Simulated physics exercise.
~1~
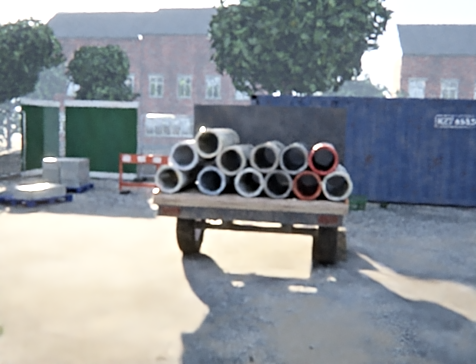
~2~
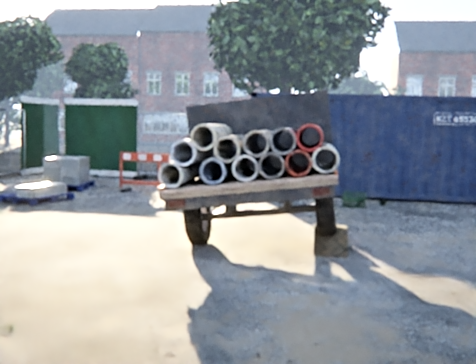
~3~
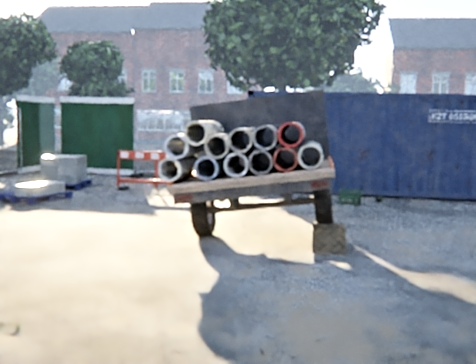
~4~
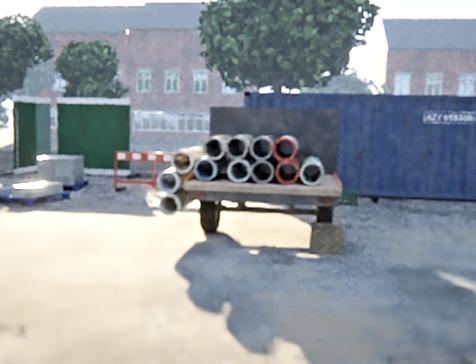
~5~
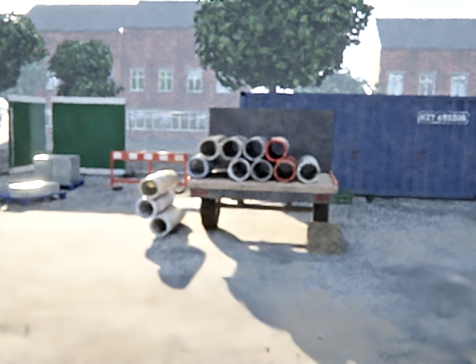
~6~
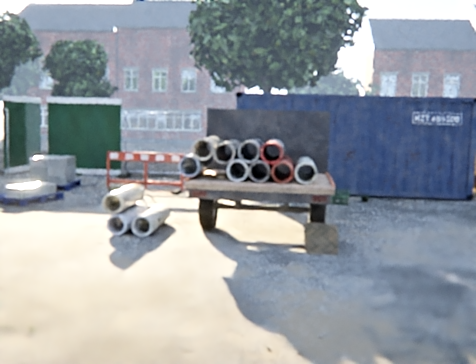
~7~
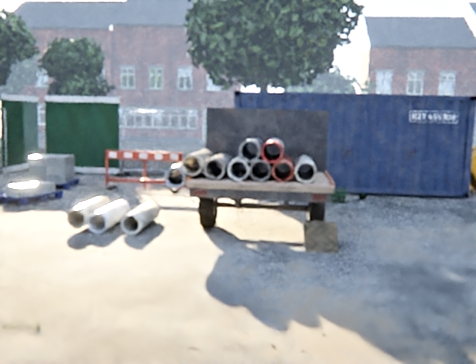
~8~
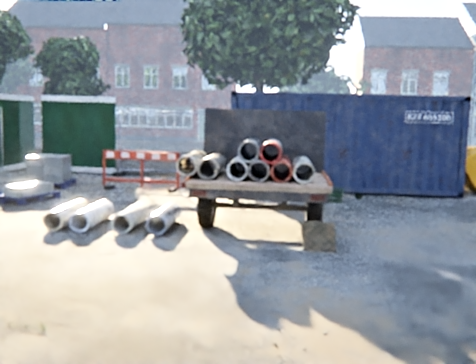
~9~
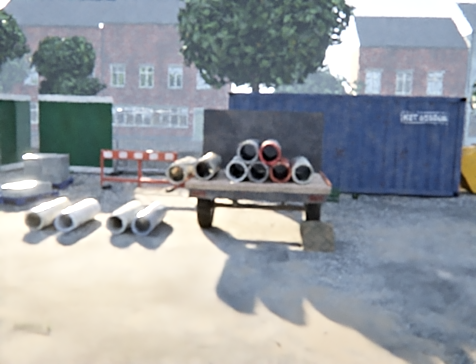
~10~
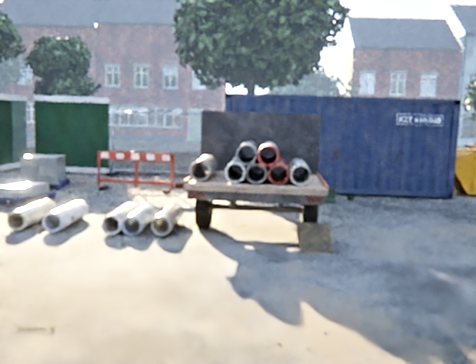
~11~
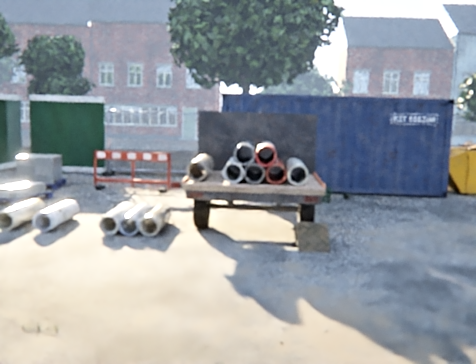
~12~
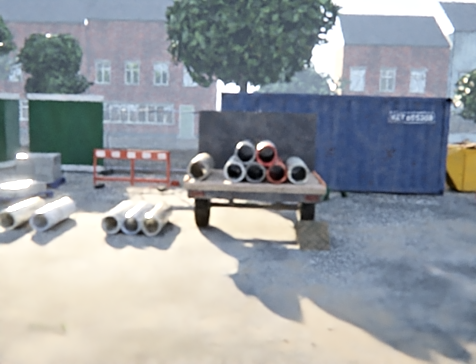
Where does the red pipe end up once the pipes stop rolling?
It stays on the trailer, resting on top of other pipes that are still on the deck.
Concrete pipes roll off the left of a tilting trailer, while the red one stays aboard.
